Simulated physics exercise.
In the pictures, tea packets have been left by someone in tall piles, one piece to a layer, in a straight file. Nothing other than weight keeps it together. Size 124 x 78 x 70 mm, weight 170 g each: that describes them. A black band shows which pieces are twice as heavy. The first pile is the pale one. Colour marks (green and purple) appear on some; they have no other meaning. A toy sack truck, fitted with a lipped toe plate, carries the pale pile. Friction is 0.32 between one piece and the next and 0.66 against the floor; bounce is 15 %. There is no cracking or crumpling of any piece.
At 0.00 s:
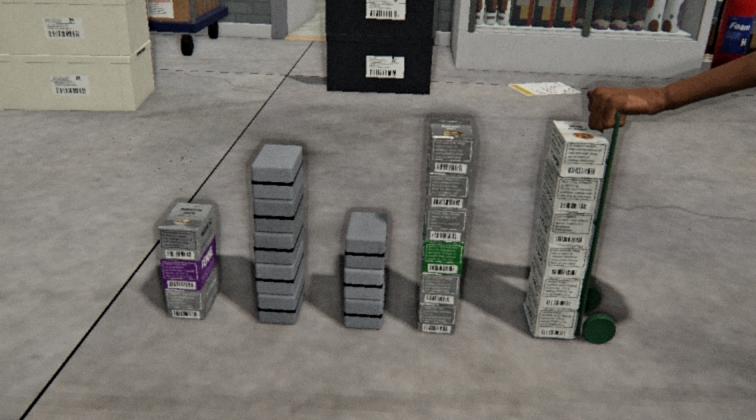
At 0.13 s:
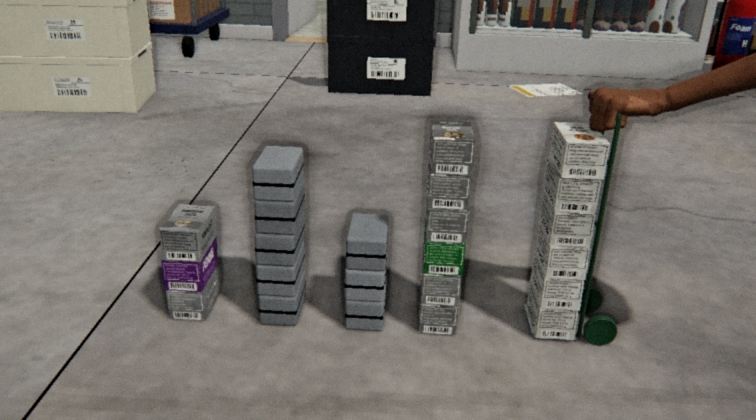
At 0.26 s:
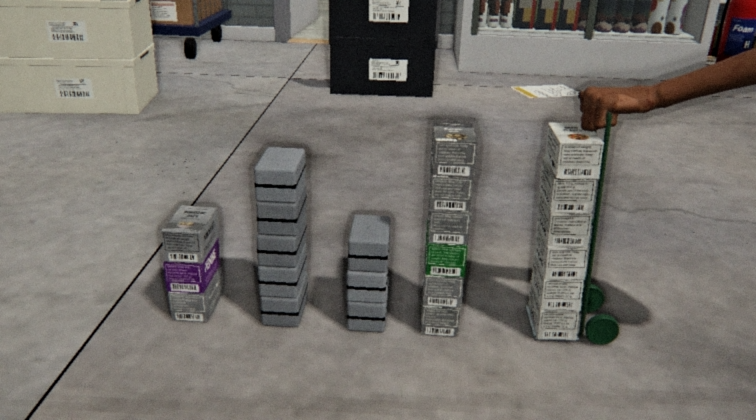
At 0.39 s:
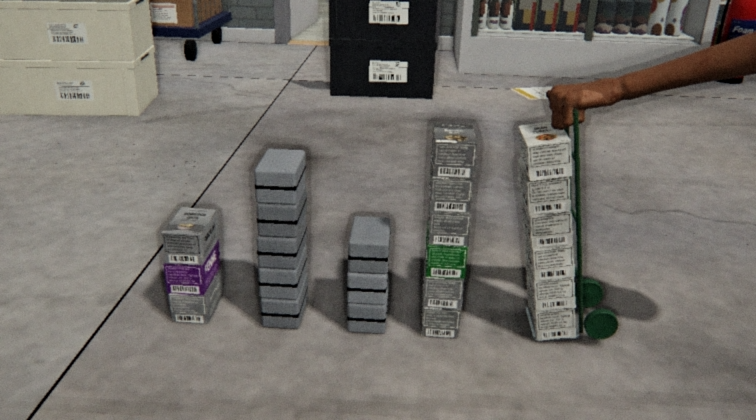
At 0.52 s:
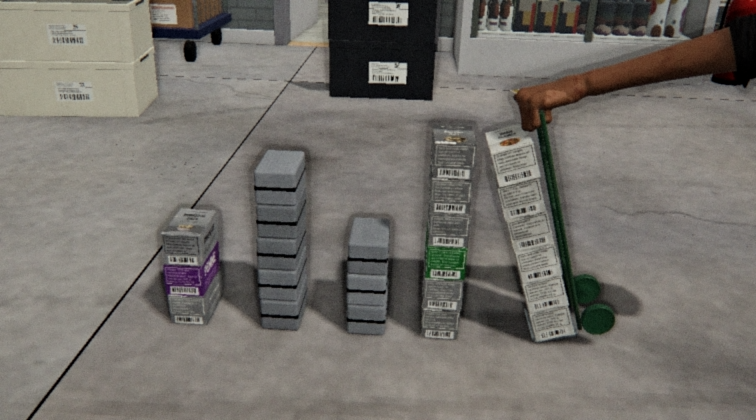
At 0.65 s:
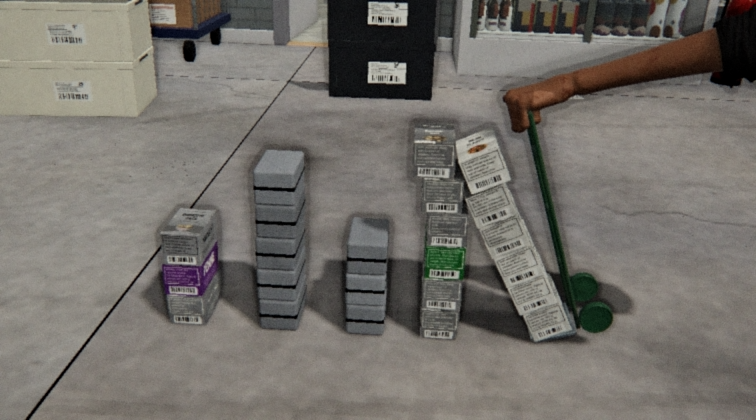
A hand reaches in from the right, gripping a small green sack truck on a grey concrete floor, seen from slightly above by a steady camera. Five piles of packets stand in a row, two plain grey, the others pale or greyish, with one purple and one green packet among them. The hand tilts the truck leftward, and its pale pile leans until its upper packets shift against the neighbouring pile, whose upper part moves slightly.
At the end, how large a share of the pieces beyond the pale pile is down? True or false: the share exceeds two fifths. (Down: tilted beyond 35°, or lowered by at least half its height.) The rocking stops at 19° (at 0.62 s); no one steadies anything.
True.
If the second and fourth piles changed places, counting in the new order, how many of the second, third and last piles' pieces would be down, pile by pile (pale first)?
Pile by pile, you'd see second at 5, third at 1 and last at 2 down.
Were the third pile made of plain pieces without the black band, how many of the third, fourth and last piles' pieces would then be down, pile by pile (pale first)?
Down per pile - third: 2, fourth: 5, last: 3.
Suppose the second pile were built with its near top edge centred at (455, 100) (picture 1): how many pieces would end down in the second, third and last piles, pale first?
Counts down - second: 7; third: 3; last: 3.
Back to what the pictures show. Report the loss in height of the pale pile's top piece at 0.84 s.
I'd put it at close to 4 cm below where it started.
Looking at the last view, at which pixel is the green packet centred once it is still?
About pixel (374, 274).
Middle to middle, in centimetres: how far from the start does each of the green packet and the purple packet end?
Well, the green finishes about 16 cm from where it began, while the purple finishes about 18 cm from its start.
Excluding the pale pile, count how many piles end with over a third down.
That comes to 4.
After 0.84 s, 6 of the pale pile down; none of the 17 other packets down, 5 disturbed; green packet 14° from how it stood.
After 1.08 s, 6 of the pale pile down; 2 of the 17 other packets down; green packet 28° from how it stood.
After 1.50 s, 6 of the pale pile down; 9 of the 17 other packets down; green packet 47° from how it stood, 56 mm lower; purple packet 4° from how it stood.
After 1.78 s, 6 of the pale pile down; 15 of the 17 other packets down; purple packet 61° from how it stood, 54 mm lower; green packet 51° from how it stood, 6 cm lower.
In the end (2.3 s), 6 of the pale pile down; 16 of the 17 other packets down; purple packet on its side; green packet 51° from how it stood, 7 cm lower. That is 94 per cent. From the last view, middles, purple packet near (118, 288), green packet near (374, 274).
